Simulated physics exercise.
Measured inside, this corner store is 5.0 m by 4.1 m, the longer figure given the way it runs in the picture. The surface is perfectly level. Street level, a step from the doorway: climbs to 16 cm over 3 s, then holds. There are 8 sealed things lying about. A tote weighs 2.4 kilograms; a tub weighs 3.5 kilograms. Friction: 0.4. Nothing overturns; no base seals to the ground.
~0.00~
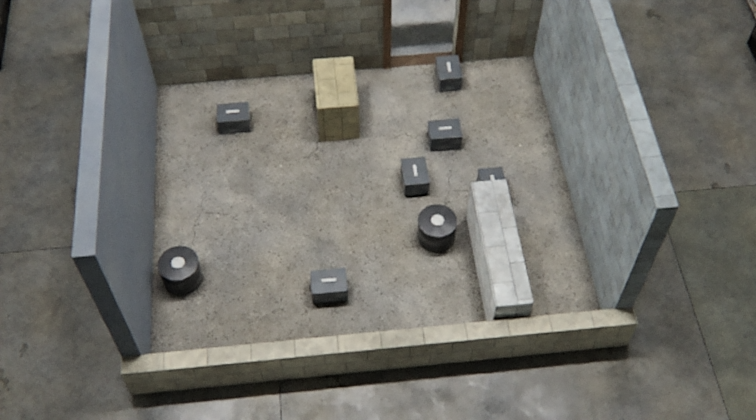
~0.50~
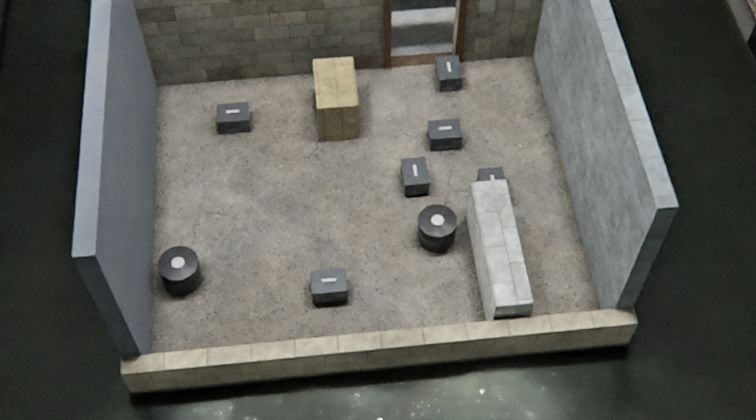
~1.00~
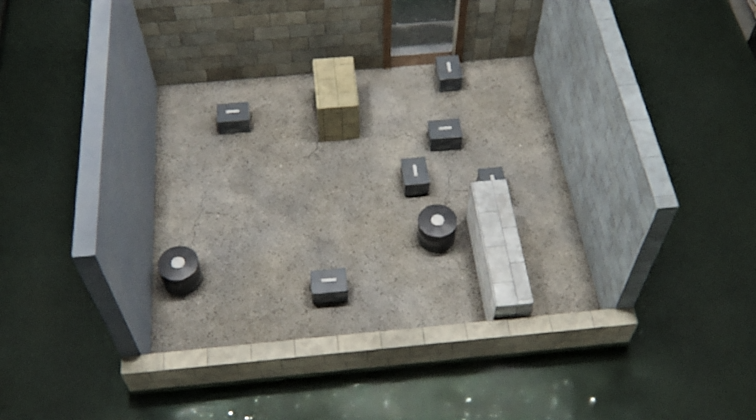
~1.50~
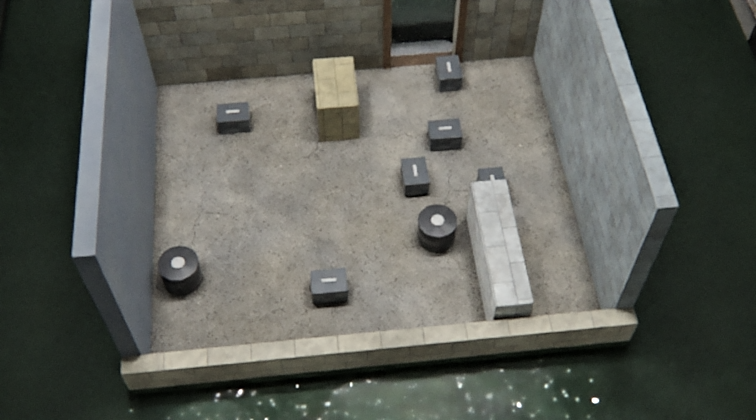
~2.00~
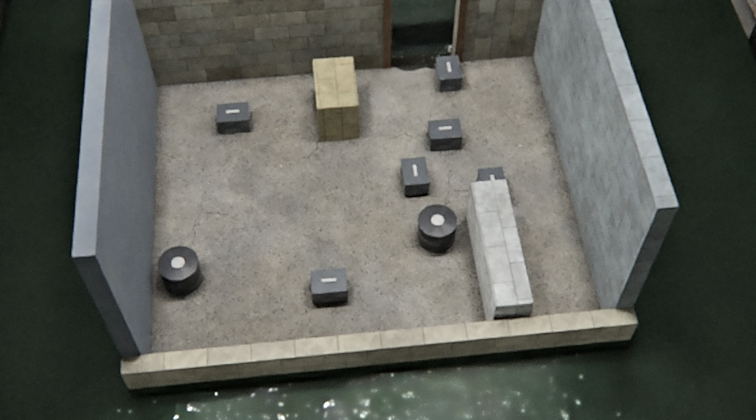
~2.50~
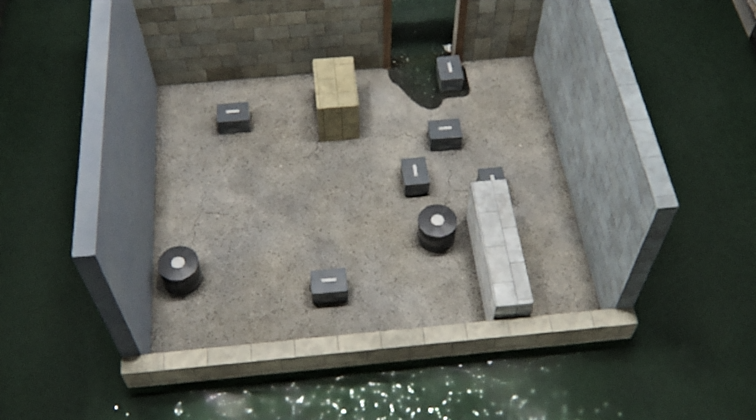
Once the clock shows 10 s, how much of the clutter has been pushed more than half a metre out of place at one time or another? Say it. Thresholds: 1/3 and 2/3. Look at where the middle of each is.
The highest of three bands.
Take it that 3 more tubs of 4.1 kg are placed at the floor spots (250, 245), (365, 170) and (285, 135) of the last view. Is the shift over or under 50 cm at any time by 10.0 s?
So the first ends up below the threshold, the second past the threshold, the third below the threshold.
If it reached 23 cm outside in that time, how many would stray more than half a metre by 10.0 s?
I count 7 of them in that case.
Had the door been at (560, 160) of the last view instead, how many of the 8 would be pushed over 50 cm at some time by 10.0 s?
4.
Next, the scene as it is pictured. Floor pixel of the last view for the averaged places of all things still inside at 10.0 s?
That lands at roughly (342, 250).
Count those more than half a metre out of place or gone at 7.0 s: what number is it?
I count 6.
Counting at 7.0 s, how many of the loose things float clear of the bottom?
4.
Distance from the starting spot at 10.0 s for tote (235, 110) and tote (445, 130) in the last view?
0 cm and 200 cm respectively.
After 3.5 s 1 of 8 are over 50 cm from their spots; 0 afloat.
After 4.5 s 2 of 8 are over 50 cm from their spots; 0 afloat.
After 7.0 s 6 of 8 are over 50 cm from their spots; 4 afloat.
After 10.0 s 6 of 8 are over 50 cm from their spots, and 6 have been at some point; 6 afloat.
